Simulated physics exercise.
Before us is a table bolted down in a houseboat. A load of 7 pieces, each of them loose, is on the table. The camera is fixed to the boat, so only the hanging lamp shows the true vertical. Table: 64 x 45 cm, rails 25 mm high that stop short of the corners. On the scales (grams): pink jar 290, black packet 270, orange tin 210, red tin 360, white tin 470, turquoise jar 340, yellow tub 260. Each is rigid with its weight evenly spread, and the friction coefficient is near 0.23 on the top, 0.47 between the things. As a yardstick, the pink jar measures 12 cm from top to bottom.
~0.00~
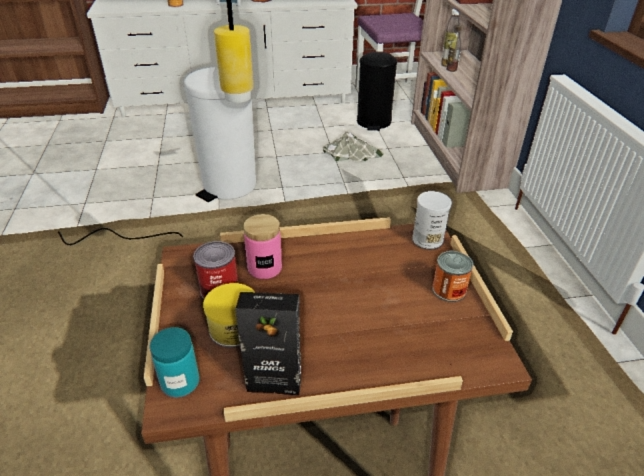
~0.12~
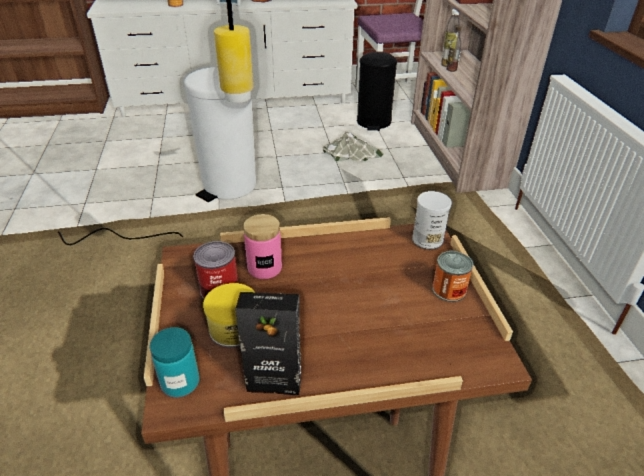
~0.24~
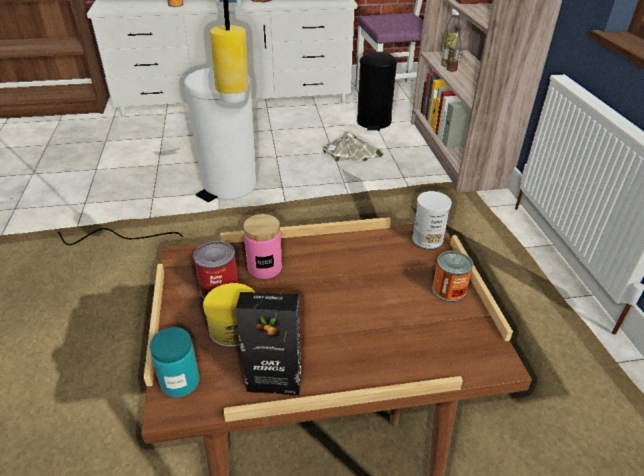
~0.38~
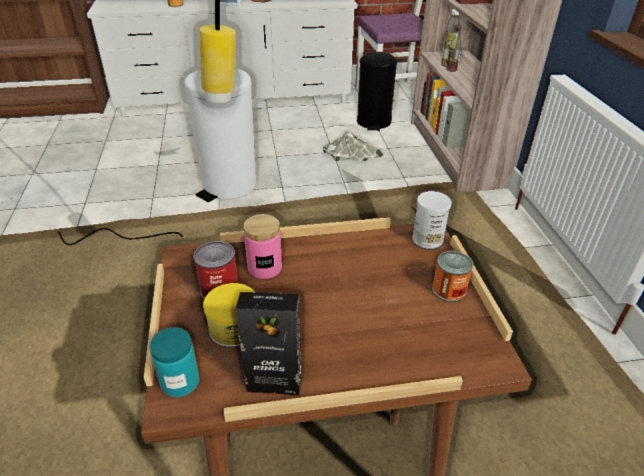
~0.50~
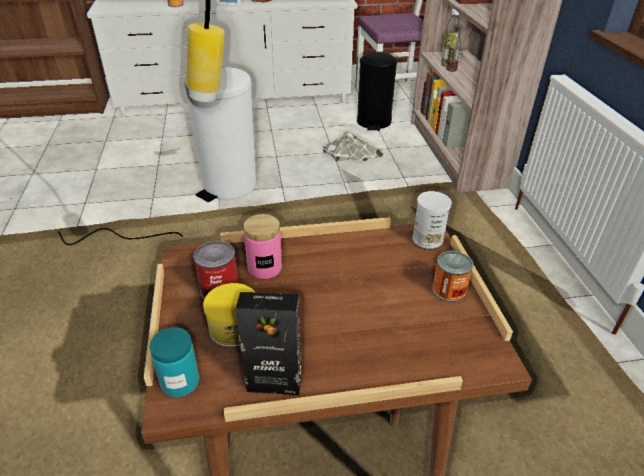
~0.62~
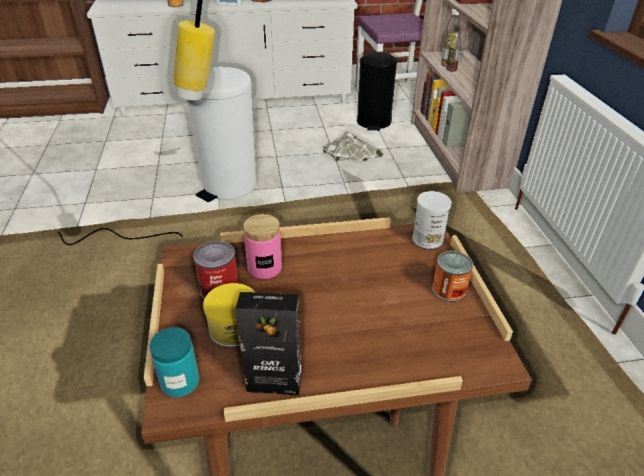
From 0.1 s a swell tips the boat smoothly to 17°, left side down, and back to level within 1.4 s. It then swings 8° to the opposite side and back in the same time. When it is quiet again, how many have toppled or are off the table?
In all, zero.
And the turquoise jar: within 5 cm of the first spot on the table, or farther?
The turquoise jar holds its spot.
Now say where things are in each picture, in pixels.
Boat level; pink jar (263, 247); black packet (271, 346), in the first frame.
Boat level; white tin (431, 221); turquoise jar (175, 362), in the second frame.
Floor tilted 2°, left side down; yellow tub (232, 315); orange tin (452, 276), in the third frame.
Floor tilted 6°, left side down; red tin (217, 272); white tin (431, 221), in the fourth frame.
Floor tilted 10°, left side down; turquoise jar (175, 362); yellow tub (232, 315), in the fifth frame.
Floor tilted 14°, left side down; pink jar (263, 247); black packet (271, 346), in the sixth frame.
After 0.82 s, floor tilted 17°, left side down.
After 1.02 s, floor tilted 13°, left side down; black packet slid 5 cm near (239, 350); pink jar slid 5 cm near (241, 249); white tin slid 5 cm.
After 1.12 s, floor tilted 10°, left side down; black packet slid 7 cm near (225, 352); pink jar slid 7 cm near (231, 250); white tin slid 7 cm.
After 1.22 s, floor tilted 6°, left side down; black packet slid 9 cm near (215, 353); pink jar slid 8 cm near (224, 250); white tin slid 8 cm.
At rest (3.4 s), not toppled but over 5 cm from the start, pink jar, black packet, orange tin, red tin, white tin and yellow tub; the last one in place, give or take 5 cm. In the last view, pink jar near (222, 251), black packet near (213, 353).
